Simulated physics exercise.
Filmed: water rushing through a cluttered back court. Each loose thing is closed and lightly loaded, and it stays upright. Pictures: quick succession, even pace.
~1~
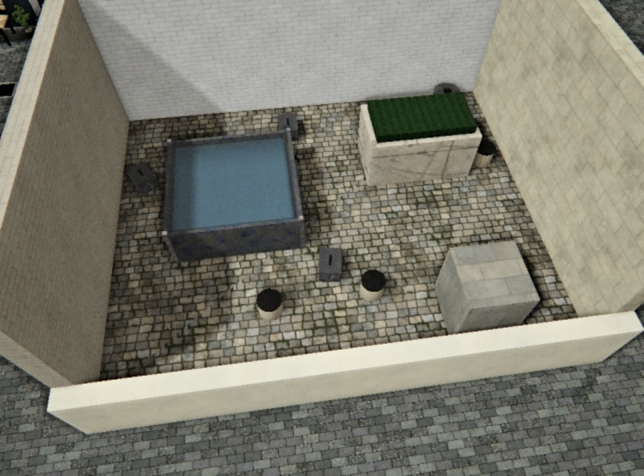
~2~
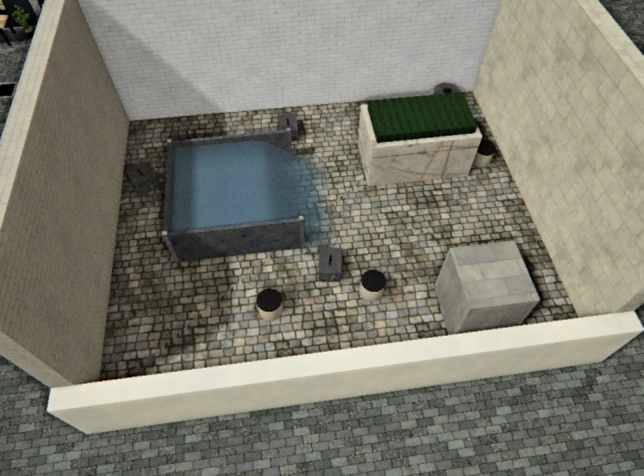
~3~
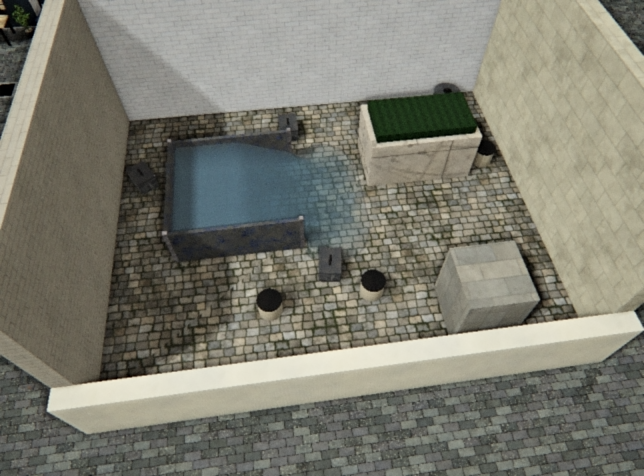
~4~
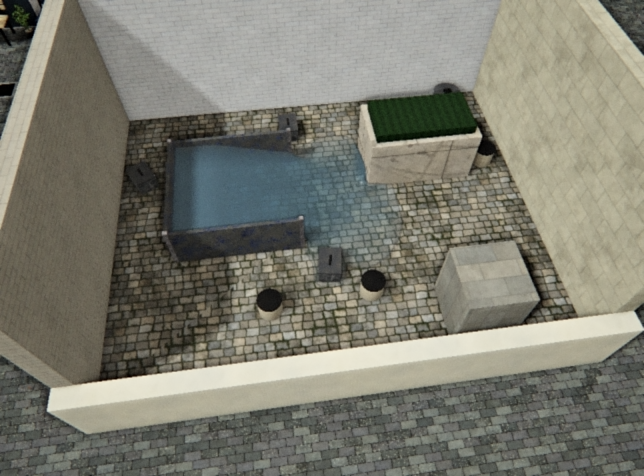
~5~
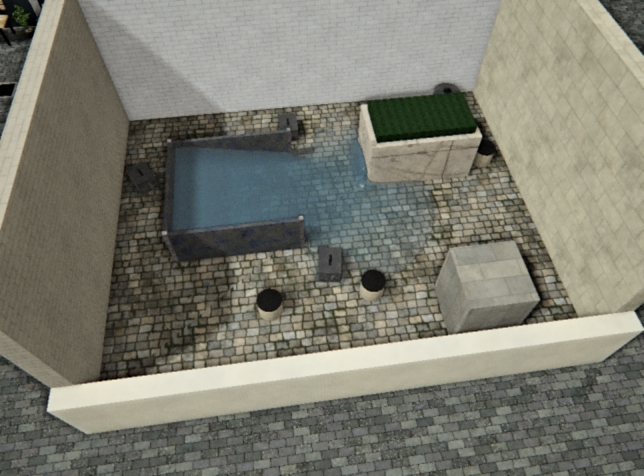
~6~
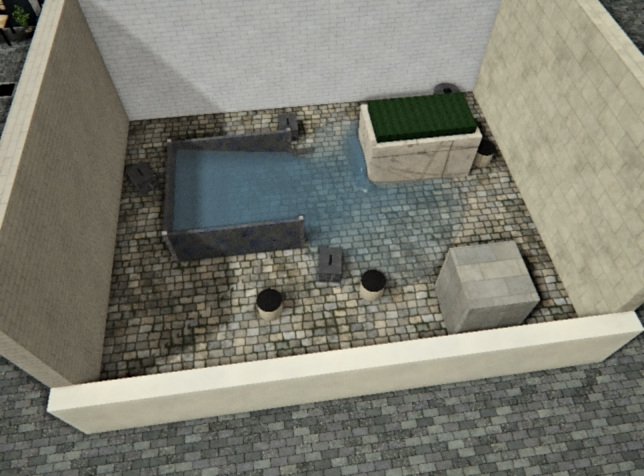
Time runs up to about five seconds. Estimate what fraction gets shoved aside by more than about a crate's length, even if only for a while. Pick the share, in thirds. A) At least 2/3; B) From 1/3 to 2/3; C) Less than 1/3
Answer: C.
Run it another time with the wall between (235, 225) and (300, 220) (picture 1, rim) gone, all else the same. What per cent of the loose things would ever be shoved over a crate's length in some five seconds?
It comes to some 60 per cent.
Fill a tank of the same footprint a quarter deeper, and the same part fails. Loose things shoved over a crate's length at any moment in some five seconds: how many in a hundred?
About 40 %.
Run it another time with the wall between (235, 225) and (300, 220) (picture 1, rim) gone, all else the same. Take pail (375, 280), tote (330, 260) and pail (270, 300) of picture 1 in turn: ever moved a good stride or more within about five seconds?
Lab note - in sequence: Made it that far; made it that far; made it that far.
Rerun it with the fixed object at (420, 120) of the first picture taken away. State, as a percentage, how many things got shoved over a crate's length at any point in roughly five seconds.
30%.
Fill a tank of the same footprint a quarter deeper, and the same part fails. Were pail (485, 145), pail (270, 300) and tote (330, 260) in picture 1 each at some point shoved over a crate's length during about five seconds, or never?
Per item, in order: Cleared the mark; missed the mark; missed the mark.
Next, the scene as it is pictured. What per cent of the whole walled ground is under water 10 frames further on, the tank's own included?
My estimate is about 55 per cent.
A moment on, 0 of 7 are well off their spots; 0 afloat.
Next, 0 of 7 are well off their spots; 0 afloat.
Later, 1 of 7 are well off their spots; 2 afloat.
In the end, 1 of 7 are well off their spots, and 1 have been at some point; 2 afloat.
